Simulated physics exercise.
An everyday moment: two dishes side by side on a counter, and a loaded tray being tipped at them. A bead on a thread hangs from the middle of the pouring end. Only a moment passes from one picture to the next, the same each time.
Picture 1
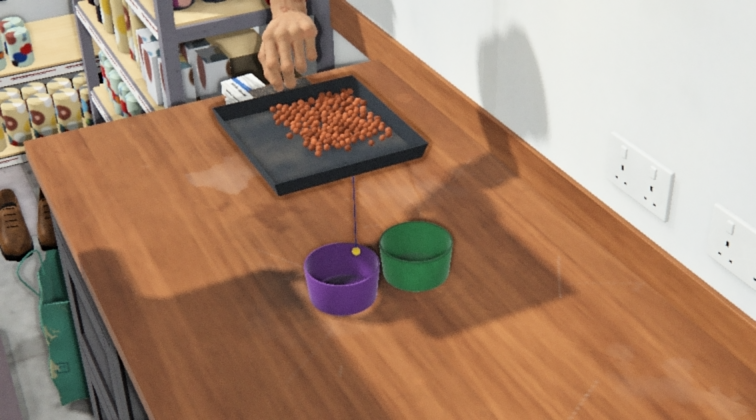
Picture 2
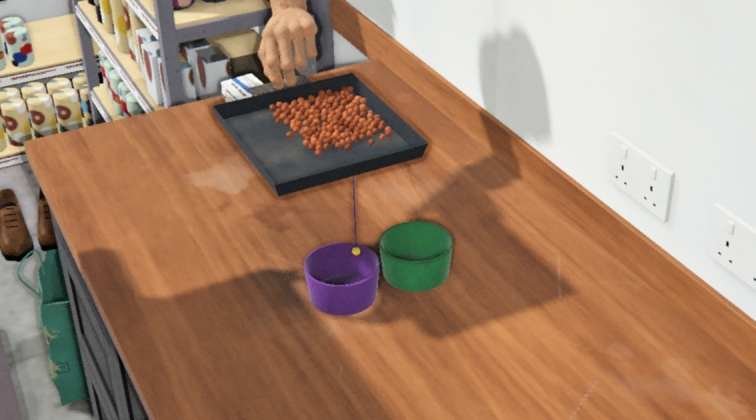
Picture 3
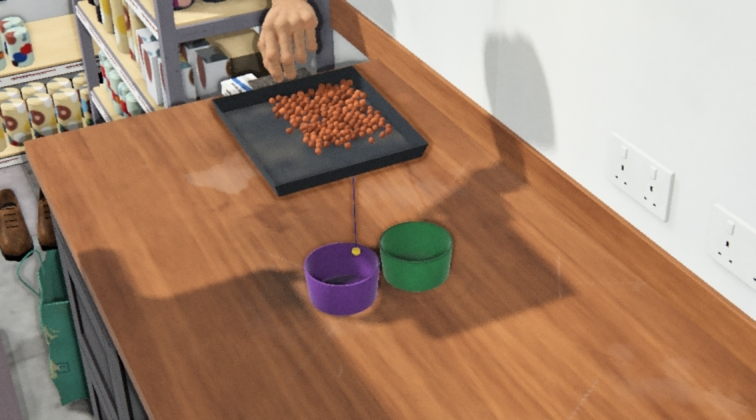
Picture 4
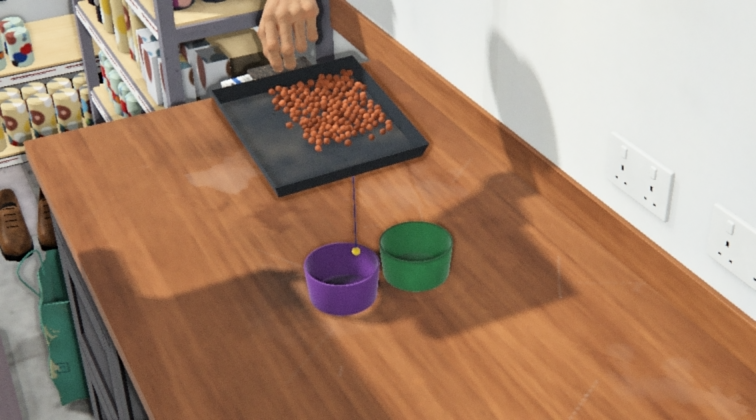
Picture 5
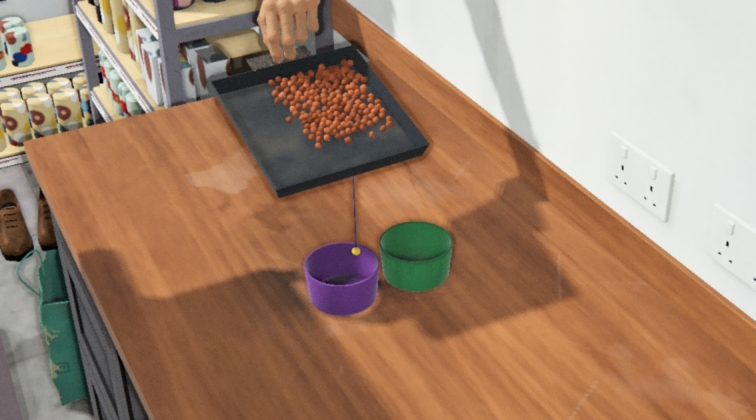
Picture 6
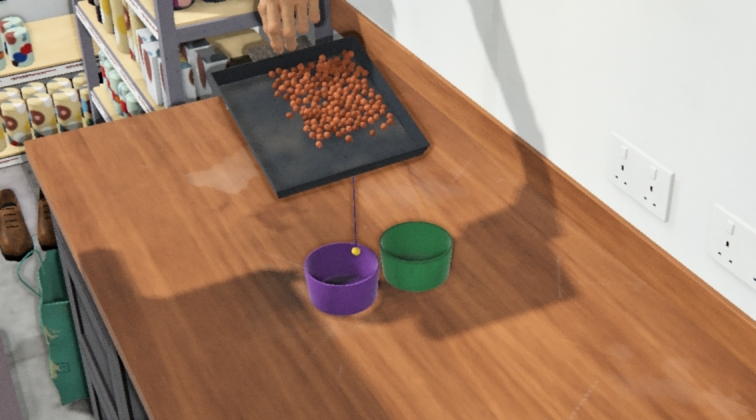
On a wooden counter, a hand gradually raised the far end of a dark tray of orange-brown clay pellets, while the purple and green dishes in front of it stayed still.
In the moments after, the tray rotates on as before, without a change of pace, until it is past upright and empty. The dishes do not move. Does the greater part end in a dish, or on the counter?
Caught overall: Under half.
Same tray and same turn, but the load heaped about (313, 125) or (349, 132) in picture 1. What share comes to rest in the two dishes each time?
Roughly 10 per cent, and 0 per cent.
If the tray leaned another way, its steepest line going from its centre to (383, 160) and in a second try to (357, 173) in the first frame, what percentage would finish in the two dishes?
Near 90 % and 20 %.
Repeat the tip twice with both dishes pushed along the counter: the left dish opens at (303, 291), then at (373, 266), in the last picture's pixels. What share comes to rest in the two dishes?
In turn 70 and 30 in a hundred.
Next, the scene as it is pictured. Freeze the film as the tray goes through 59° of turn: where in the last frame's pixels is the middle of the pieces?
At about (355, 162).
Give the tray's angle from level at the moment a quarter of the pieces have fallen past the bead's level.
At some 105 degrees.
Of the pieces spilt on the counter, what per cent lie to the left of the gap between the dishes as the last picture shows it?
Close to 60 per cent.
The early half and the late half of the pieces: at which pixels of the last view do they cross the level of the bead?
Around (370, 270) and then (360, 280).
Soon, tray tipped steeply; nearly all on the tray; a small part in the air.
A while on, tray tipped right over; most on the tray; a stray few in the left dish; a small part outside both; a small part in the air.
Towards the end, tray tipped past a quarter turn; a small part in the left dish; a stray few in the right dish; nearly all outside both.
Finally, tray tipped past a quarter turn; a small part in the left dish; a stray few in the right dish; nearly all outside both.
